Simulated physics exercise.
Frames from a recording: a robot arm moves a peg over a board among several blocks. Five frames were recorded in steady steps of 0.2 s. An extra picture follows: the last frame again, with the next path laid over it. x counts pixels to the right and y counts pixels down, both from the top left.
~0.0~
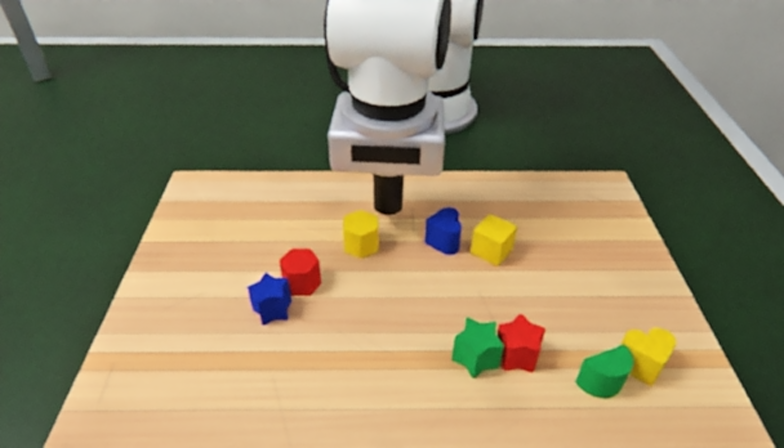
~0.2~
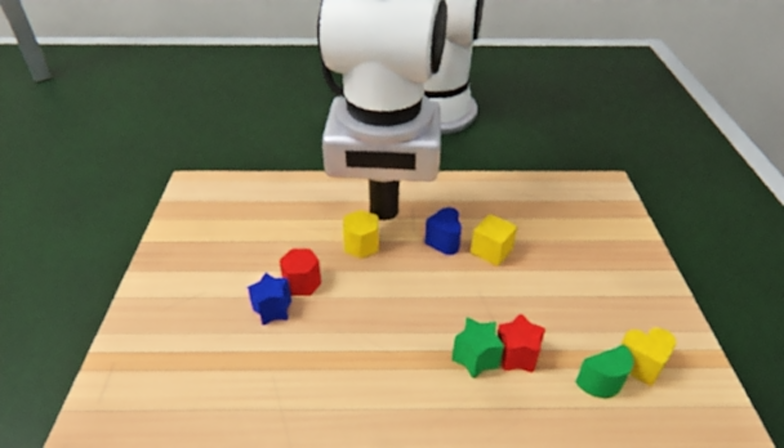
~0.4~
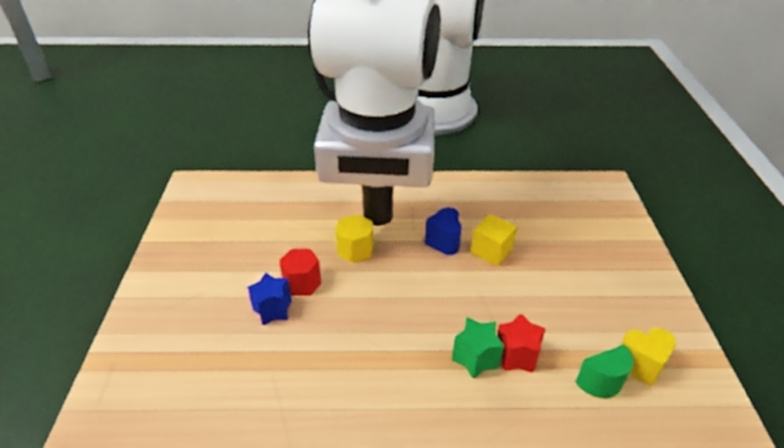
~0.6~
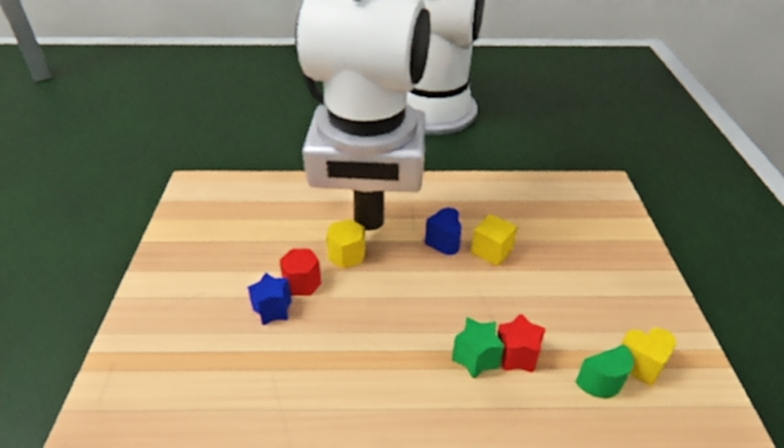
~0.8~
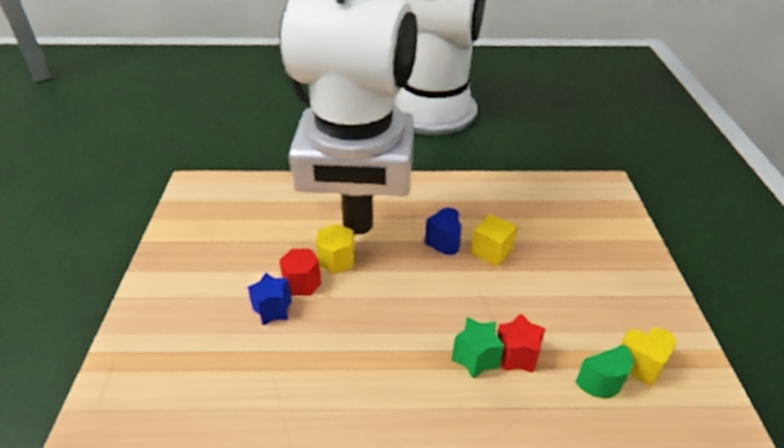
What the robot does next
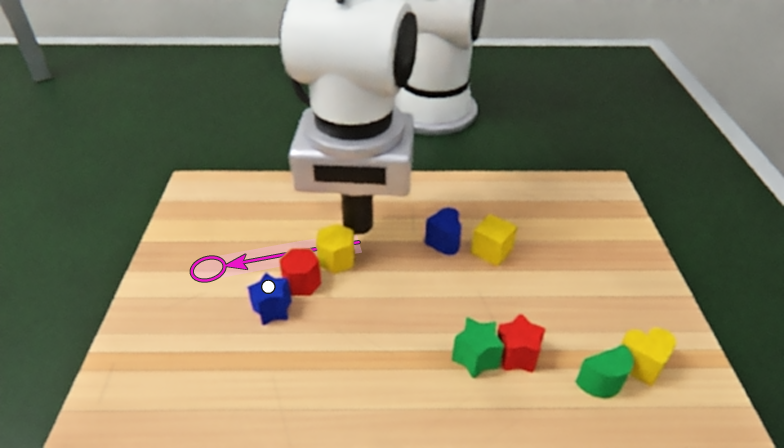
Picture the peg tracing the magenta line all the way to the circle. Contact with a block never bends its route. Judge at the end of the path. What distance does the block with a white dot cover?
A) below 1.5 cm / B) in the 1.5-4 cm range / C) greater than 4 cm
I choose B.
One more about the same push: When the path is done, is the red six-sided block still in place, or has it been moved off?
It travels a centimetre or more.
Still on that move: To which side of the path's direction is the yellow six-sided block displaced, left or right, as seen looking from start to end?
It moves left.
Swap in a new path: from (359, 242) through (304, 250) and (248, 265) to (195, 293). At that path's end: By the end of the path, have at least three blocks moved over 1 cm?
Yes.
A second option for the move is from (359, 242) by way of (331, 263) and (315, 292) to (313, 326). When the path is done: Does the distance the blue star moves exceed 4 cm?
Yes, it checks out.
Drawn move, straight from (359, 242) to (208, 269); the dot is on the blue star.
What follows on the original path. One third of the way, peg (307, 233); blue star (261, 301); red six-sided block (278, 276), turned 35° anticlockwise; yellow six-sided block (295, 250), turned 20° anticlockwise.
Two thirds of the way, peg (255, 242); blue star (257, 312); red six-sided block (272, 285), turned 40° anticlockwise; yellow six-sided block (280, 256), turned 45° anticlockwise.
At the end, peg (203, 252); blue star (257, 312); red six-sided block (272, 285), turned 40° anticlockwise; yellow six-sided block (280, 256), turned 45° anticlockwise.
